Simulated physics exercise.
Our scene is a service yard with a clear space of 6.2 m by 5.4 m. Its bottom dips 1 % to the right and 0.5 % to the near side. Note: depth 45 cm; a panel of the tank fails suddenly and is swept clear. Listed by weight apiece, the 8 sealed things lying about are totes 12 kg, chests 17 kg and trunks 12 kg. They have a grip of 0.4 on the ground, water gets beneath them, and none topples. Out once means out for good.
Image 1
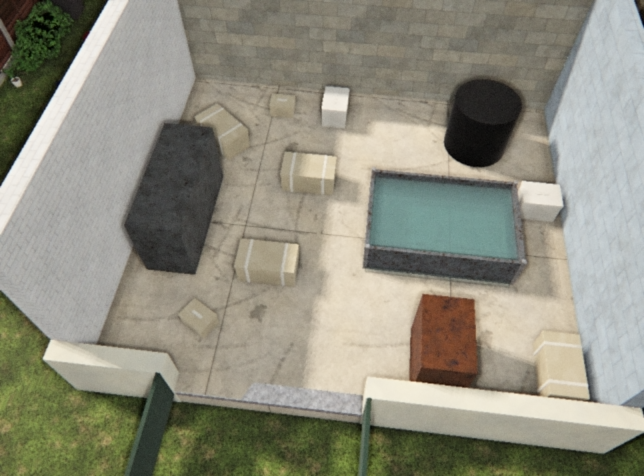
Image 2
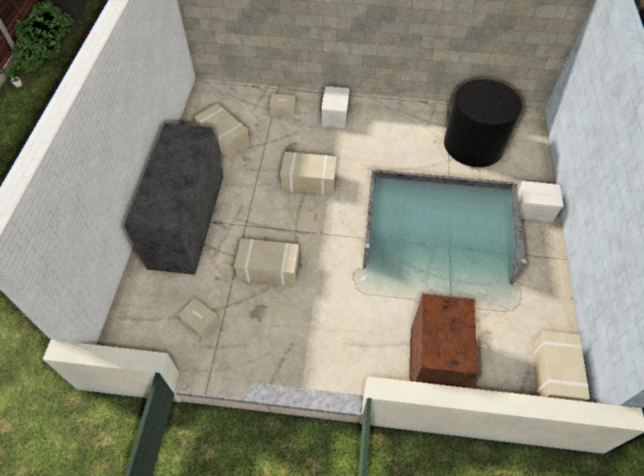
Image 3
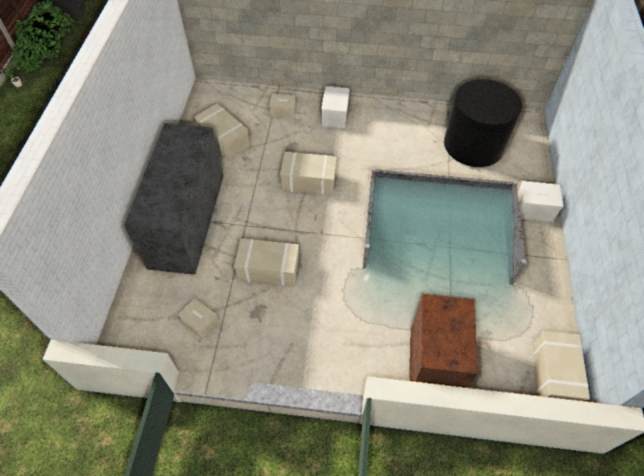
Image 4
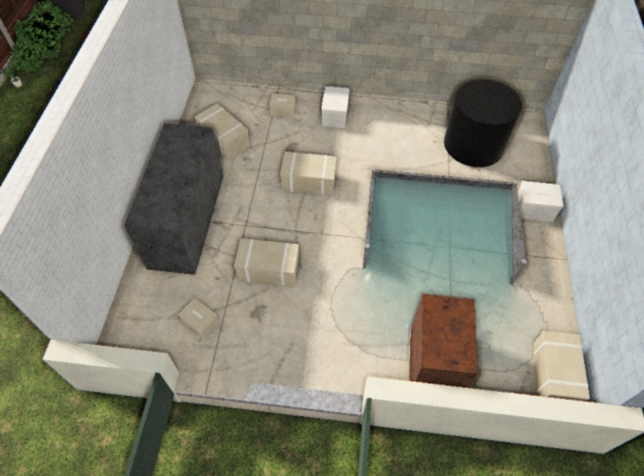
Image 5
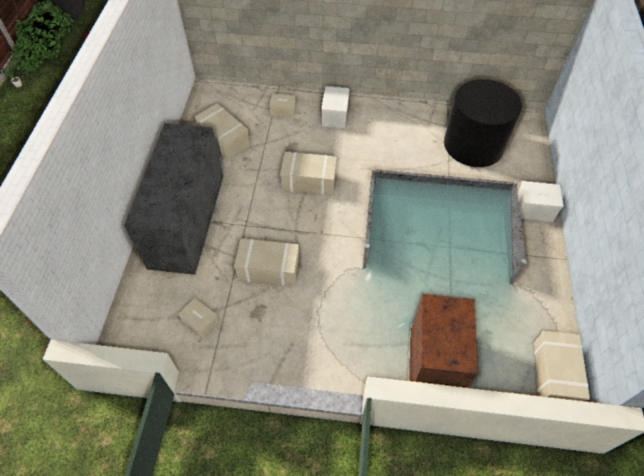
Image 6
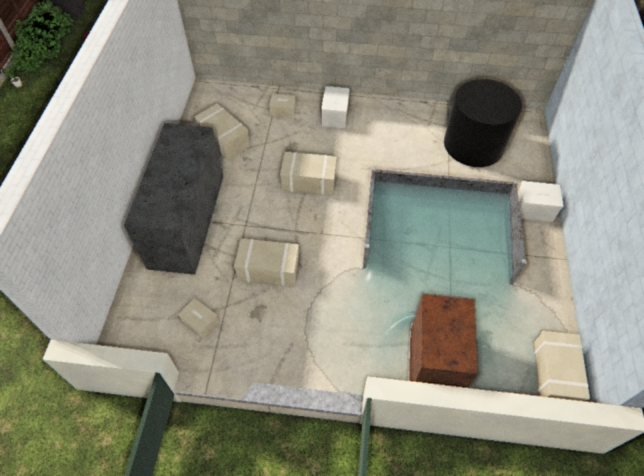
A rectangular tank of blue-green water stands on the right of a walled, paved yard seen from high above, with grass outside. A dark grey block stands at left, a black cylinder at the back right, a rust-red box in front of the tank, and beige and white boxes around the paving. The tank's near side disappears and water spreads forward in a thin, rounded sheet around the red box, while the boxes and camera stay still.
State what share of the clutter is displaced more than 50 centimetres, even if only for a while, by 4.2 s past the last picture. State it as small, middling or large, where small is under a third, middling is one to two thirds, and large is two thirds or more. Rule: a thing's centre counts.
Small.
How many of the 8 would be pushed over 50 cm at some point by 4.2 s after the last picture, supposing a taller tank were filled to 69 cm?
It would come to 2 of them.
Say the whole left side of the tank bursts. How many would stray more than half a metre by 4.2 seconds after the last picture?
That would give 4.
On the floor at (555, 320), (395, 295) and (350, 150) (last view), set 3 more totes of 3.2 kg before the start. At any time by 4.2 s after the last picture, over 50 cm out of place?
Check, in order - exceeded, exceeded, not exceeded.
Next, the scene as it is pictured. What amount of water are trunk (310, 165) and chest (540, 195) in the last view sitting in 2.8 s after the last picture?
Roughly 0 and 4 cm.
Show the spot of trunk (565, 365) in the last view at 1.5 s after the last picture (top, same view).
(573, 318) or thereabouts.
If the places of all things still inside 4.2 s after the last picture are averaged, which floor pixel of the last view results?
I'd put it close to (338, 172) in the last view.
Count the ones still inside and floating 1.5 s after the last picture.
1 at that moment.
Then, 0.4 s after the last picture 0 of 8 are over 50 cm from their spots; 1 afloat.
Then, 1.5 s after the last picture 1 of 8 are over 50 cm from their spots; 1 afloat.
Then, 2.8 s after the last picture 2 of 8 are over 50 cm from their spots; 1 afloat.
Then, 4.2 s after the last picture 2 of 8 are over 50 cm from their spots, and 2 have been at some point; 1 afloat.
